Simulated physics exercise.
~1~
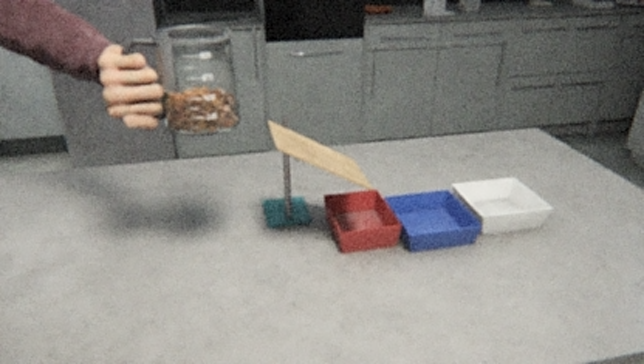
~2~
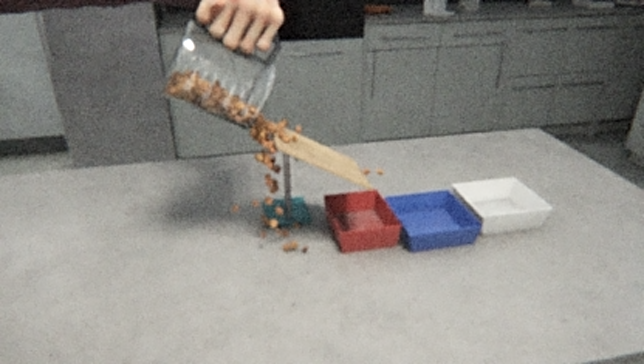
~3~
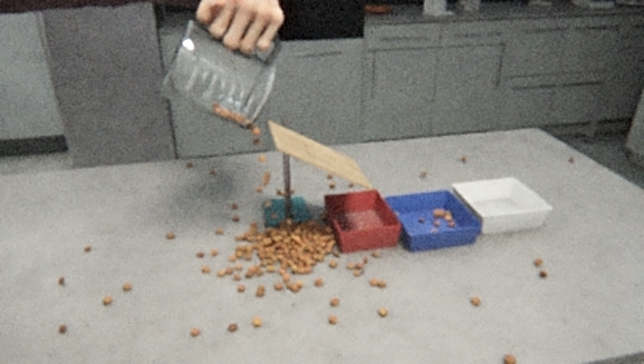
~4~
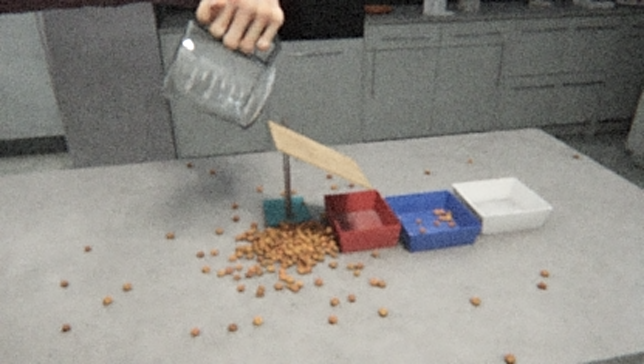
We see a hand tip a glass jug of brown kibble over a sloping wooden board beside red, blue and white trays. The pieces pour down until the jug is empty, most ending heaped and scattered on the table, with a few in the blue tray.
